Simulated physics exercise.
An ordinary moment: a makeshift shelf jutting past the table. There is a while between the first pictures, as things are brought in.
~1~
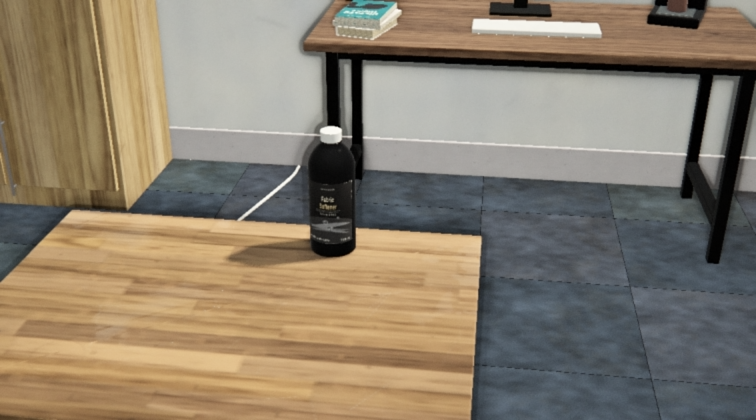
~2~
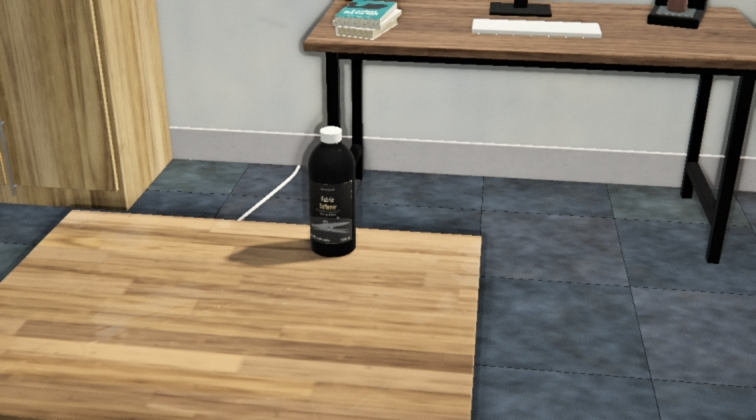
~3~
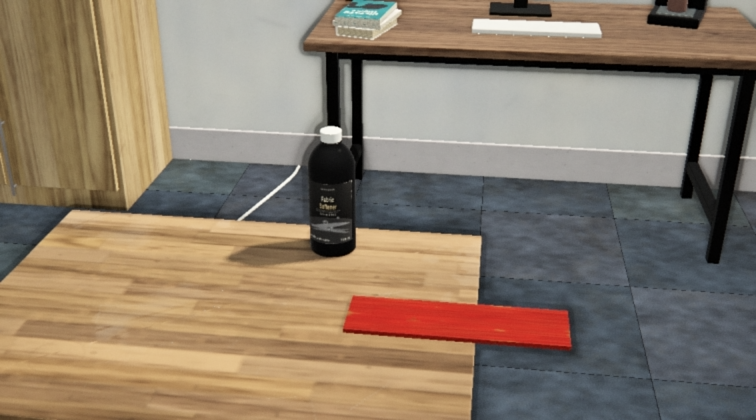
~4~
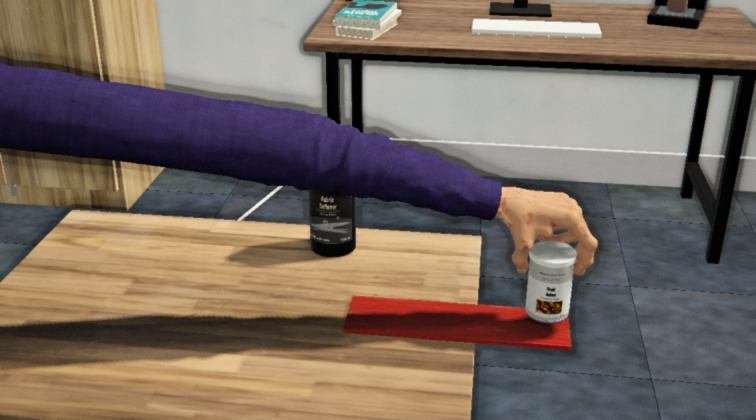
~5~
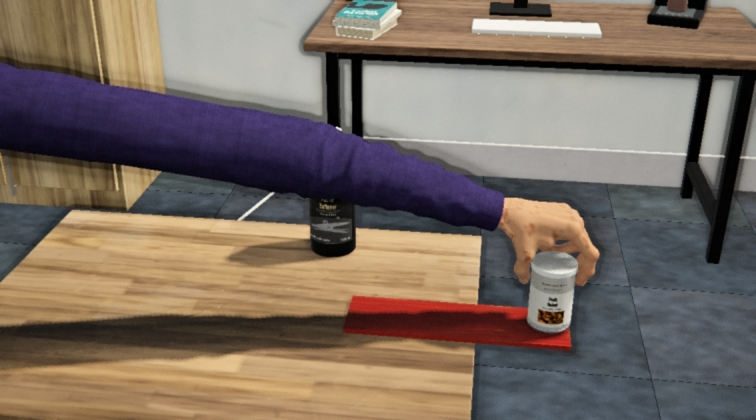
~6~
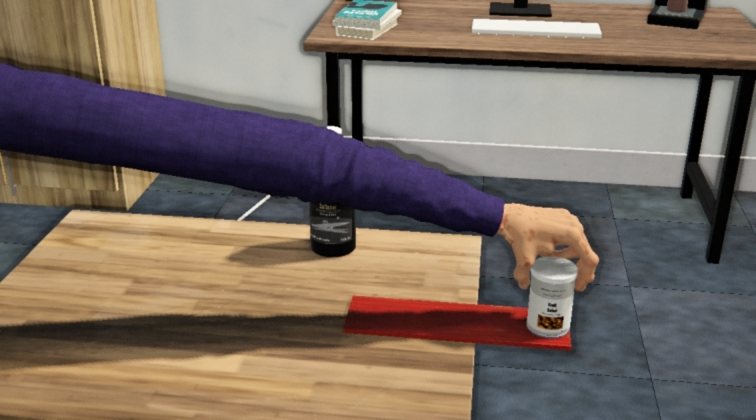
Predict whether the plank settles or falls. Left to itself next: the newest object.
The overhang will prove unsafe.
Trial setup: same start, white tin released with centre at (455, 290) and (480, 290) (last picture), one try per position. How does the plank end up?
Trial 1 - stable; trial 2 - stable.
Then, 0.40 s past the last view, white tin now down on the floor or falling; red plank on its side.
Then, 0.50 s past the last view, red plank now down on the floor or falling.
Then, 0.60 s past the last view, things are still on the move.
Then, 0.80 s past the last view, as before.
Finally, down on the floor or falling, white tin and red plank; black bottle still in place. The plank goes over.
